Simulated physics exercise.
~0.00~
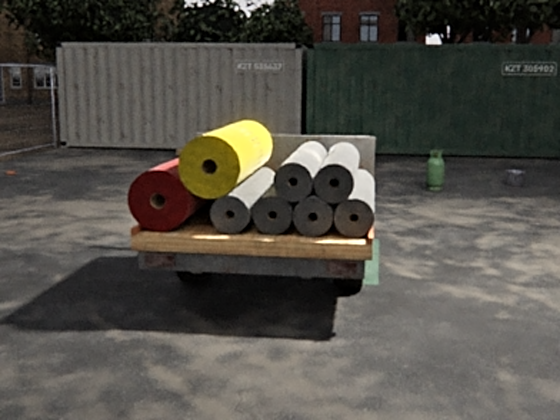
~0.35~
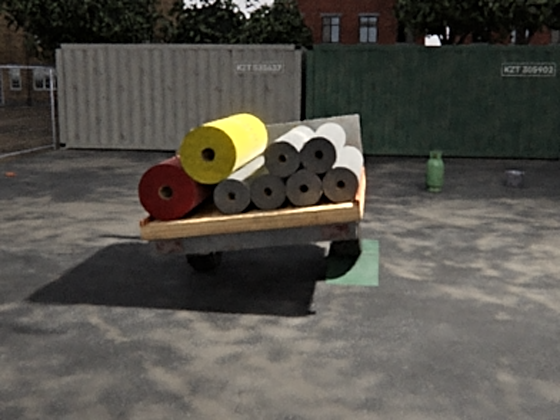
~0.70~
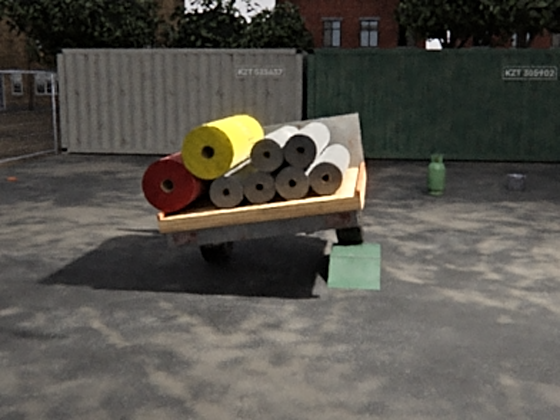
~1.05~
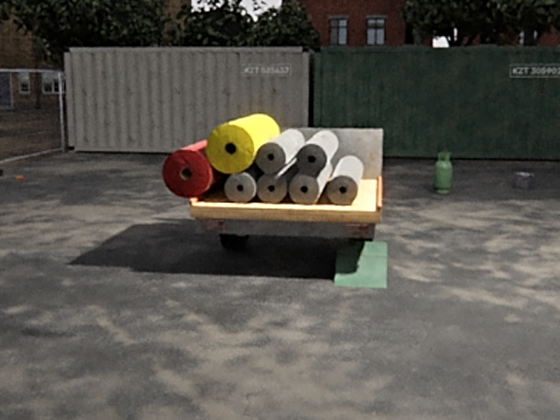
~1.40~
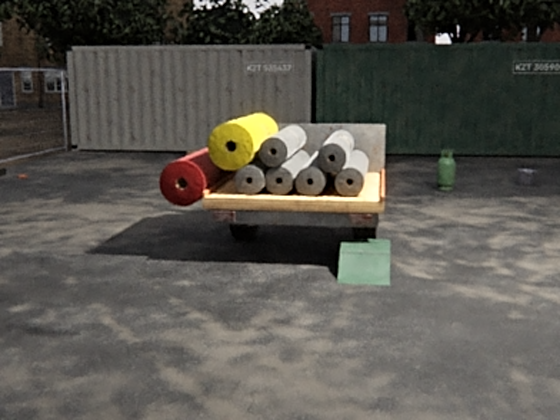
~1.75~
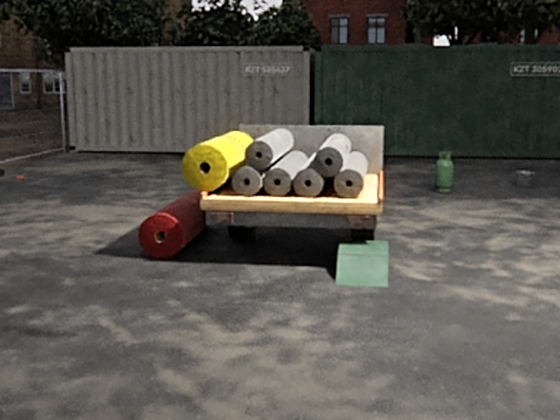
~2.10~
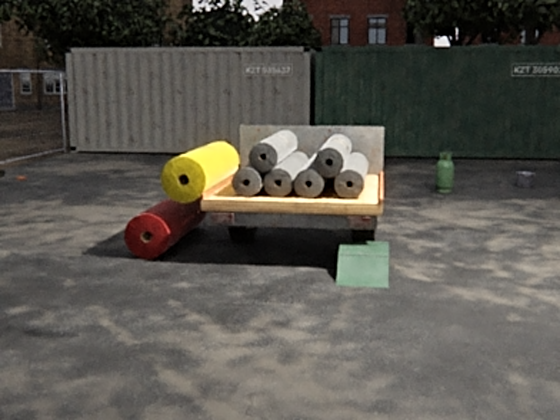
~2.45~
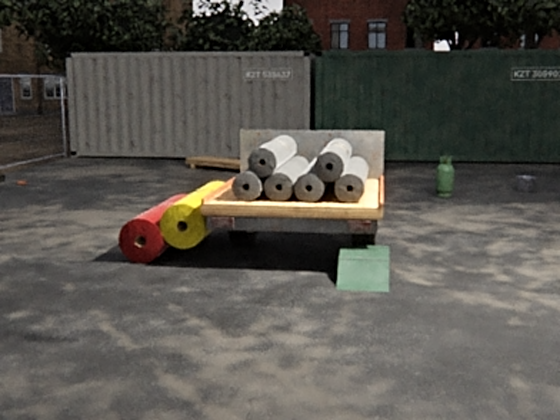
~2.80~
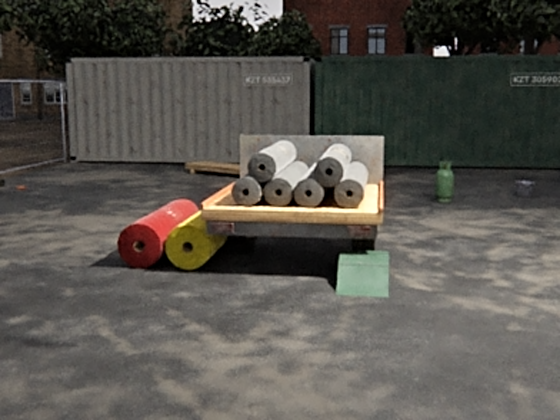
Low trailer of stacked rolls tilting and levelling, the red then the yellow roll dropping off the left onto the ground.
